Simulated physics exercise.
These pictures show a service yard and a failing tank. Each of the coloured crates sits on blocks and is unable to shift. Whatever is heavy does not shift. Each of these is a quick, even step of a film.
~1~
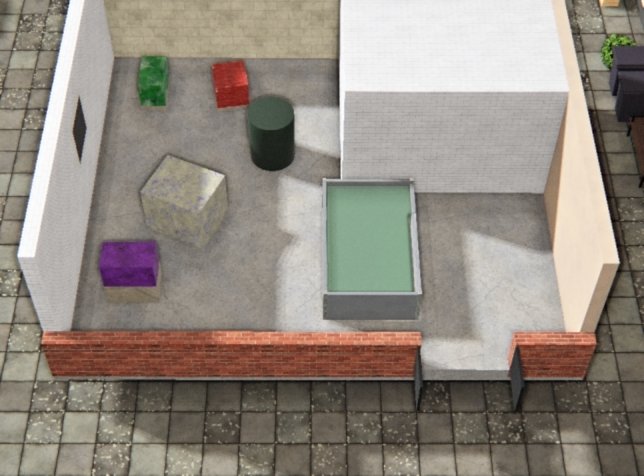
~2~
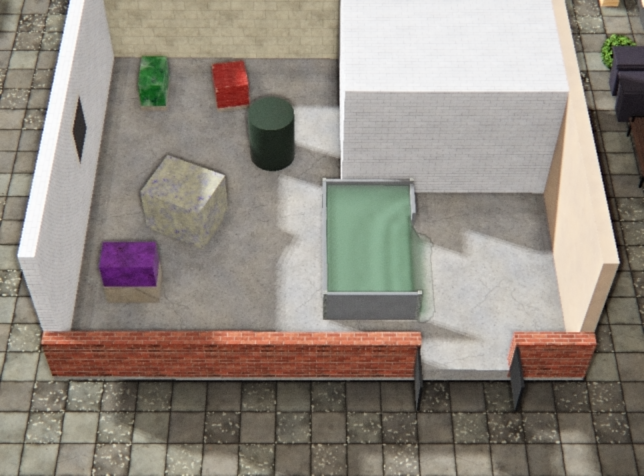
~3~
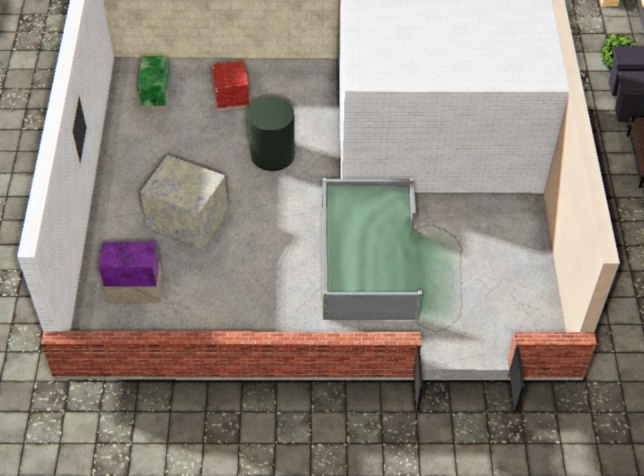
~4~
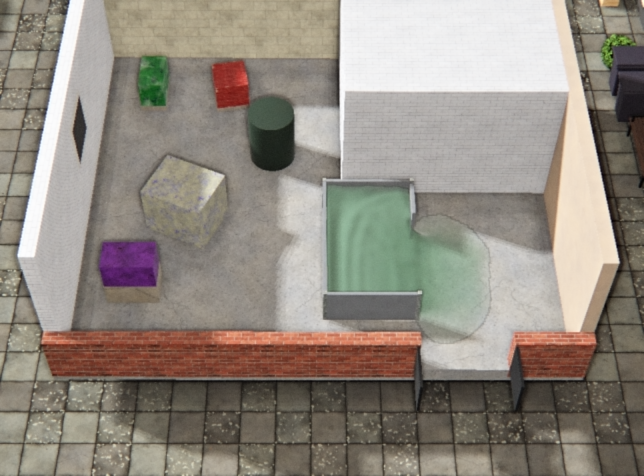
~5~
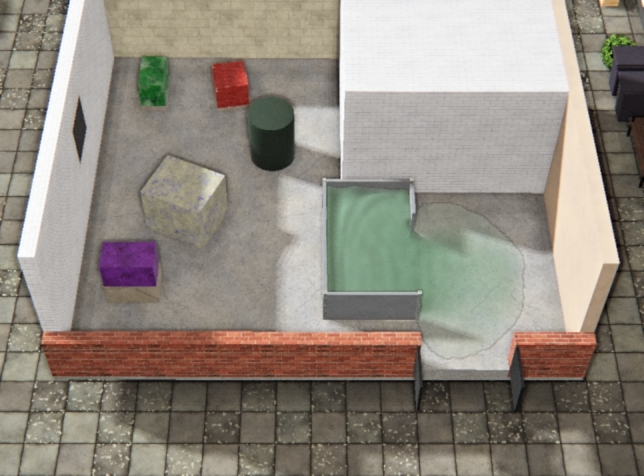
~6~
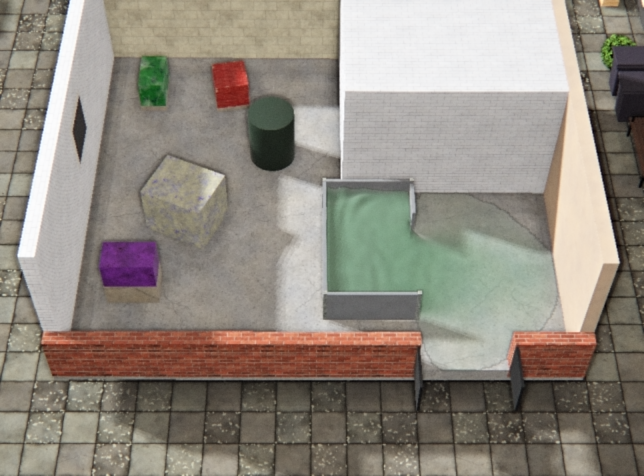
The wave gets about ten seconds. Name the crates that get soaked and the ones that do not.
Result: The green crate will be missed by the water; the red crate will be missed by the water; the purple crate will be missed by the water.
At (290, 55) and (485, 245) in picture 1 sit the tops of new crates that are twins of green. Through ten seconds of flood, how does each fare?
Stays clear, then is reached.
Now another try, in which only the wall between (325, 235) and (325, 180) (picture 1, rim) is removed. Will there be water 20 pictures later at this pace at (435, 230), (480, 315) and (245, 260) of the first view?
Obs. 1: Moisture-free; obs. 2: Moisture-free; obs. 3: Sodden.
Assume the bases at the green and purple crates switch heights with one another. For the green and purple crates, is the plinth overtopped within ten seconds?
The green crate is not reached and the purple crate is not reached.
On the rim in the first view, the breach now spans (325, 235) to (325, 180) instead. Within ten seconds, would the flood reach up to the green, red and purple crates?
Result - green one is hit by the flood; red one is hit by the flood; purple one is missed.
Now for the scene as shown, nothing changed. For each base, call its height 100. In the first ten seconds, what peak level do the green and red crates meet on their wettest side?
About 20 % and 0 %.
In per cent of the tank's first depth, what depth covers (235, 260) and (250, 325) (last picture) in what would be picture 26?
First 0 %, then 0 %.
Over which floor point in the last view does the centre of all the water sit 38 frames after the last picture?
(434, 266).
A moment on, water covers 20 % of the floor; the green crate not reached, the red crate not reached, the purple crate not reached.
Next, water covers 20 % of the floor; the green crate not reached, the red crate not reached, the purple crate not reached.
Then, water covers 25 % of the floor; the green crate not reached, the red crate not reached, the purple crate not reached.
Later, water covers 40 % of the floor; the green crate not reached, the red crate not reached, the purple crate not reached.
In the end, water covers 50 % of the floor; the green crate stayed above the water, the red crate stayed above the water, the purple crate stayed above the water.
